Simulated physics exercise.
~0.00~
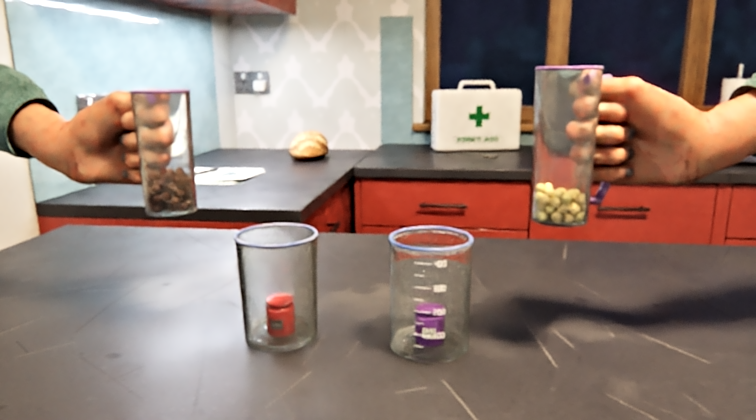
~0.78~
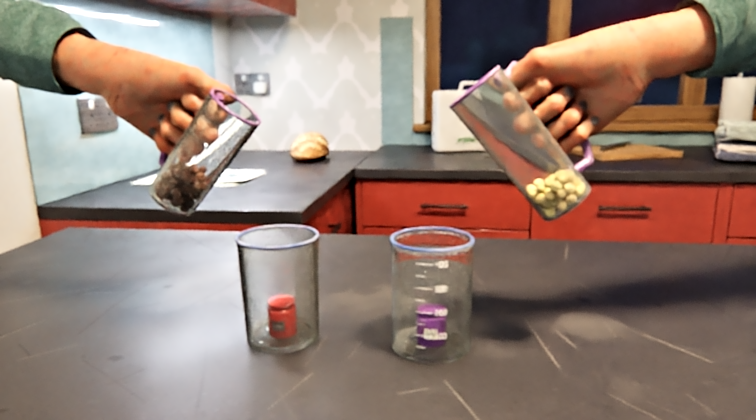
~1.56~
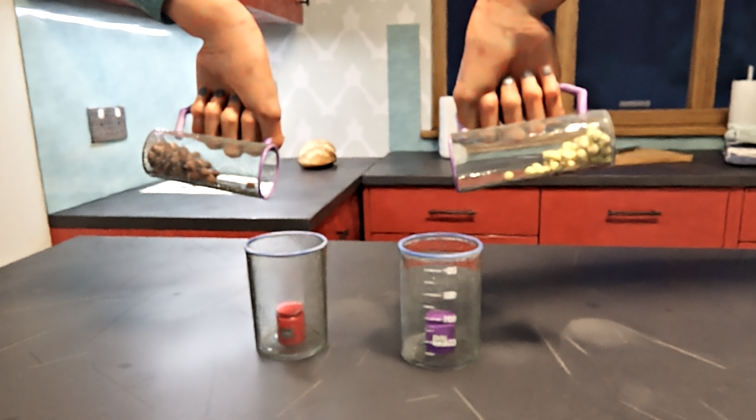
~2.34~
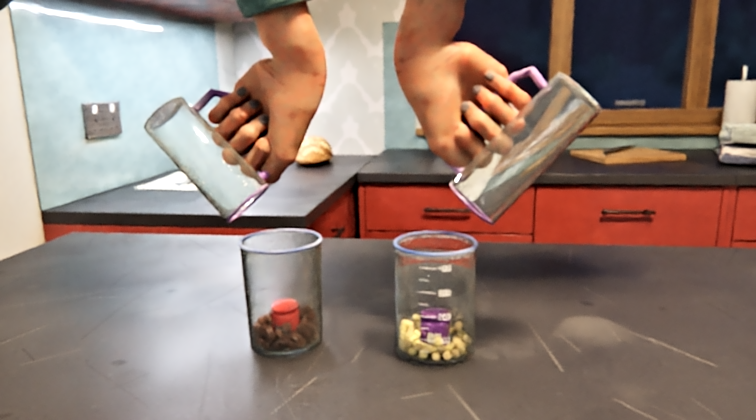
On a dark kitchen counter, two hands tip clear cups over a glass holding a small red object and a beaker holding a purple one, pouring dark pieces on the left and pale ones on the right until both cups are empty, with both objects still showing.
